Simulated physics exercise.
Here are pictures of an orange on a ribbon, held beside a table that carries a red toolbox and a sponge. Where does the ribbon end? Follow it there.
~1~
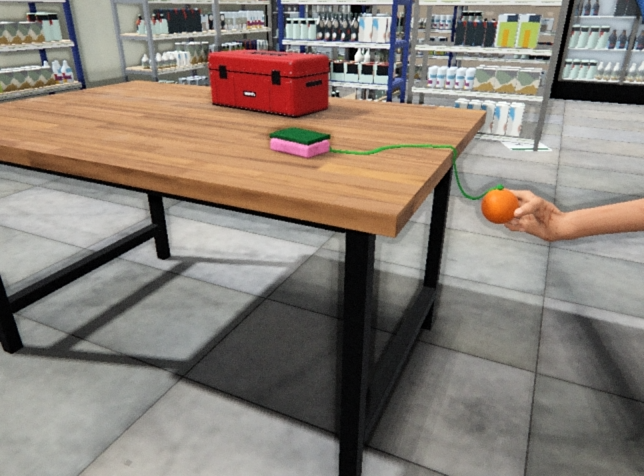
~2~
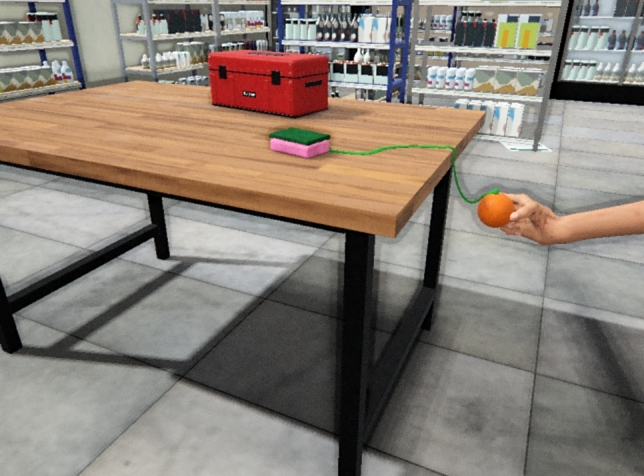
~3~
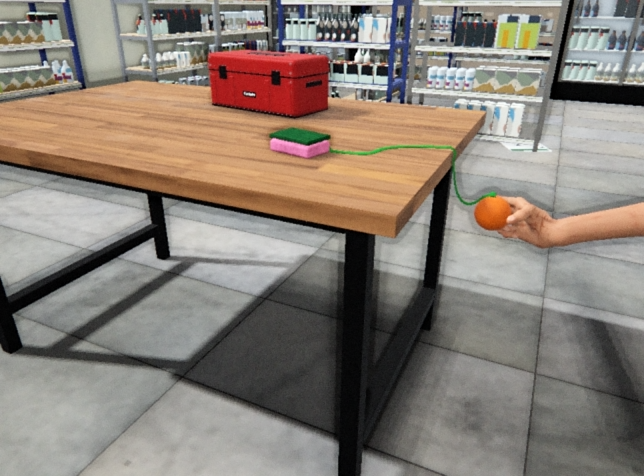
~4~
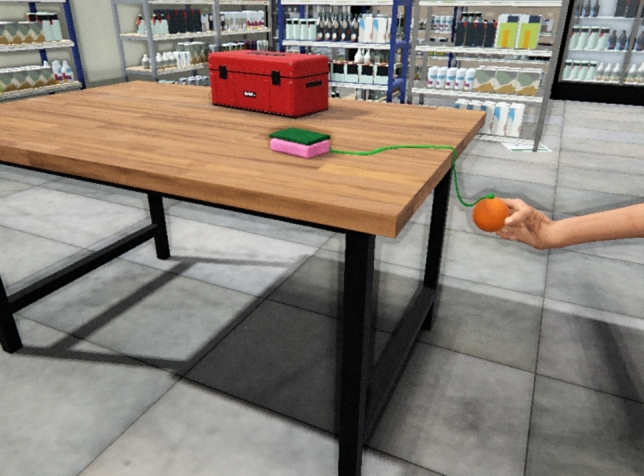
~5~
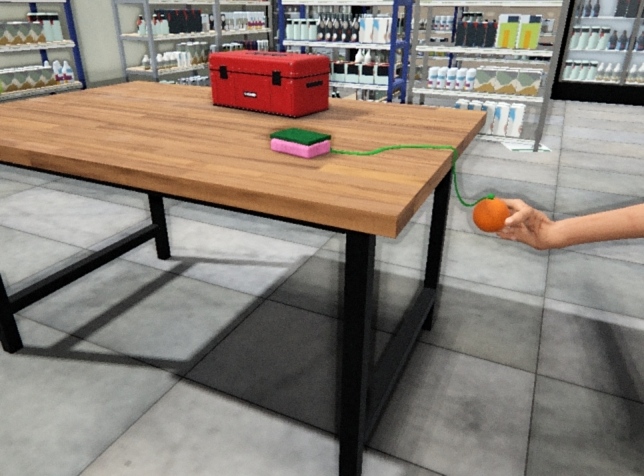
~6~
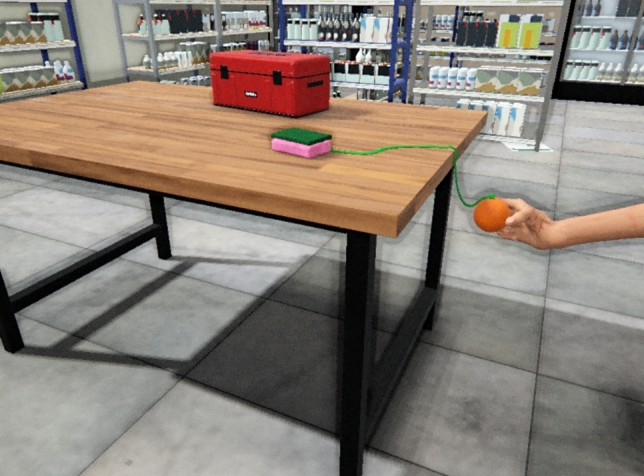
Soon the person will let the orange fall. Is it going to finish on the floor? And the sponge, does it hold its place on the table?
The orange makes it to the floor; the sponge is taken down with it.
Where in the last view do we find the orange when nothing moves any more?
Around (452, 408).
Then, 0.34 s past the final frame, orange in the air near (454, 328); toolbox still; sponge tugged along near (386, 144).
Then, 0.70 s past the final frame, orange on the floor near (381, 419); toolbox still; sponge down on the floor.
Then, 1.04 s past the final frame, orange on the floor near (426, 432); toolbox still; sponge down on the floor.
When it is over, orange on the floor near (452, 408); toolbox still; sponge down on the floor. The orange reaches the floor and the sponge gets pulled over the edge.
